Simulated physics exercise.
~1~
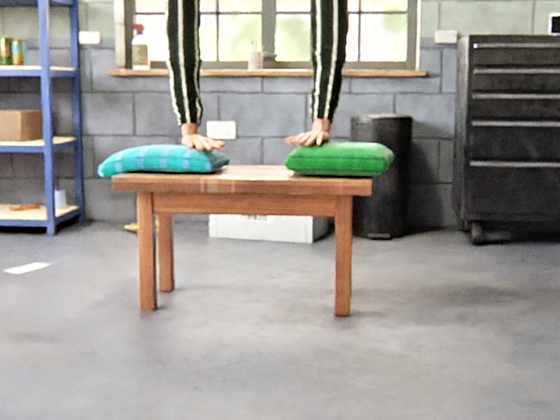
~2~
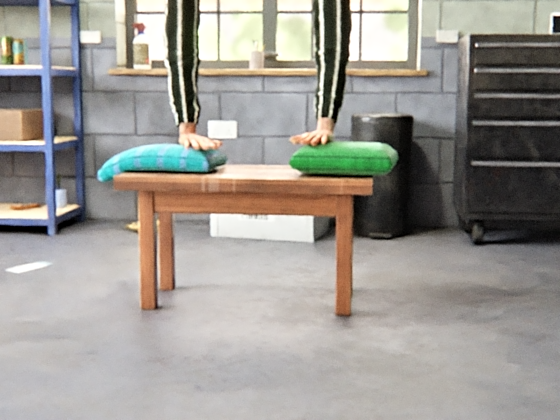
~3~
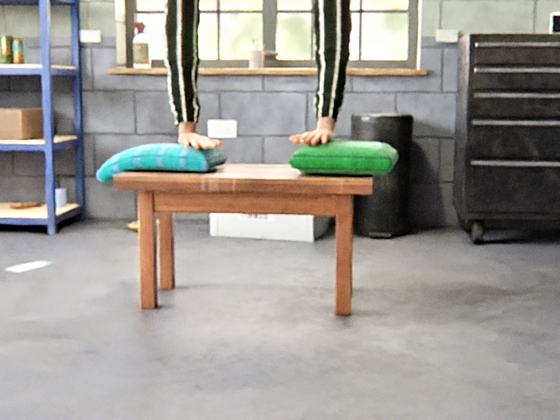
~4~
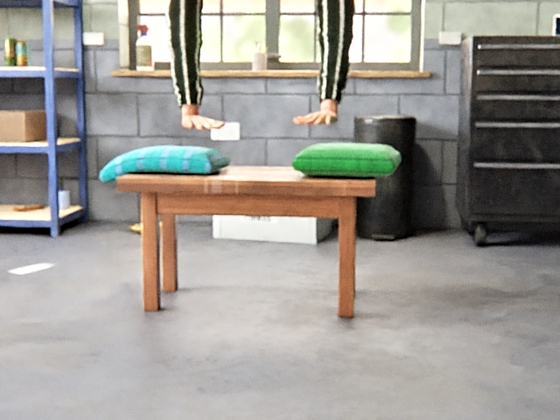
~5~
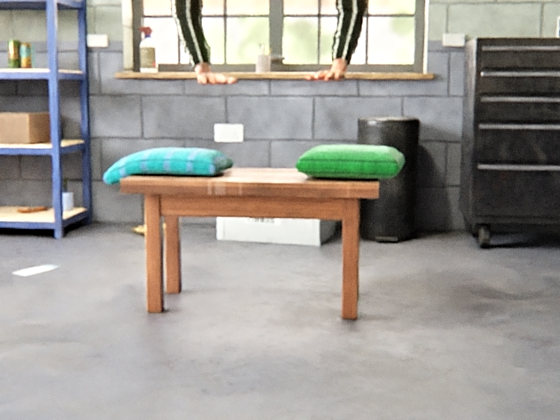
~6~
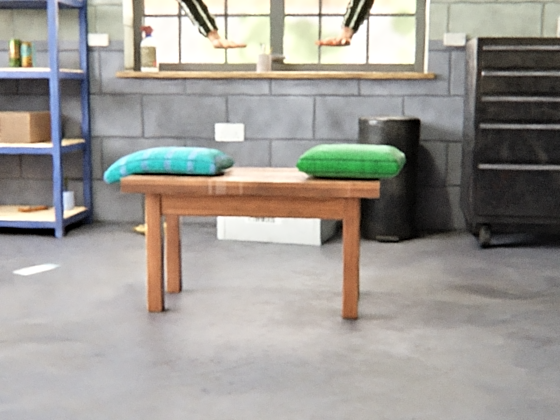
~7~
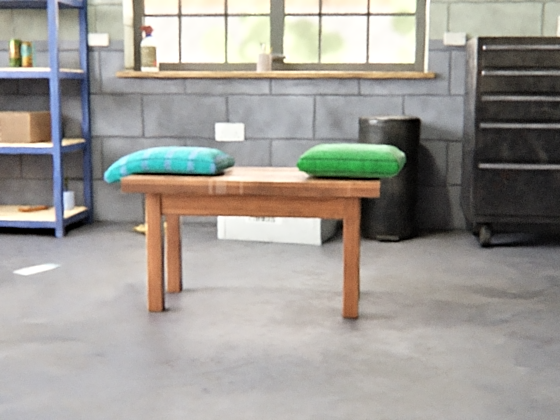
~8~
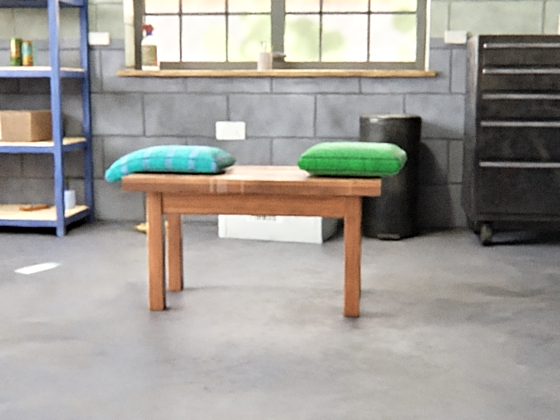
A turquoise pillow and a green cushion sit at the left and right ends of a low wooden table, each under a hand reaching down from above in dark striped sleeves. The slightly swaying view faces the table straight on in a grey block-walled workshop, with blue shelving at left, a window behind and a black drawer cabinet at right. The hands rest on the pillow and cushion for a while, then lift off together. They draw upward past the windowsill and out of sight. Both the pillow and the cushion stay on the tabletop, lying still.
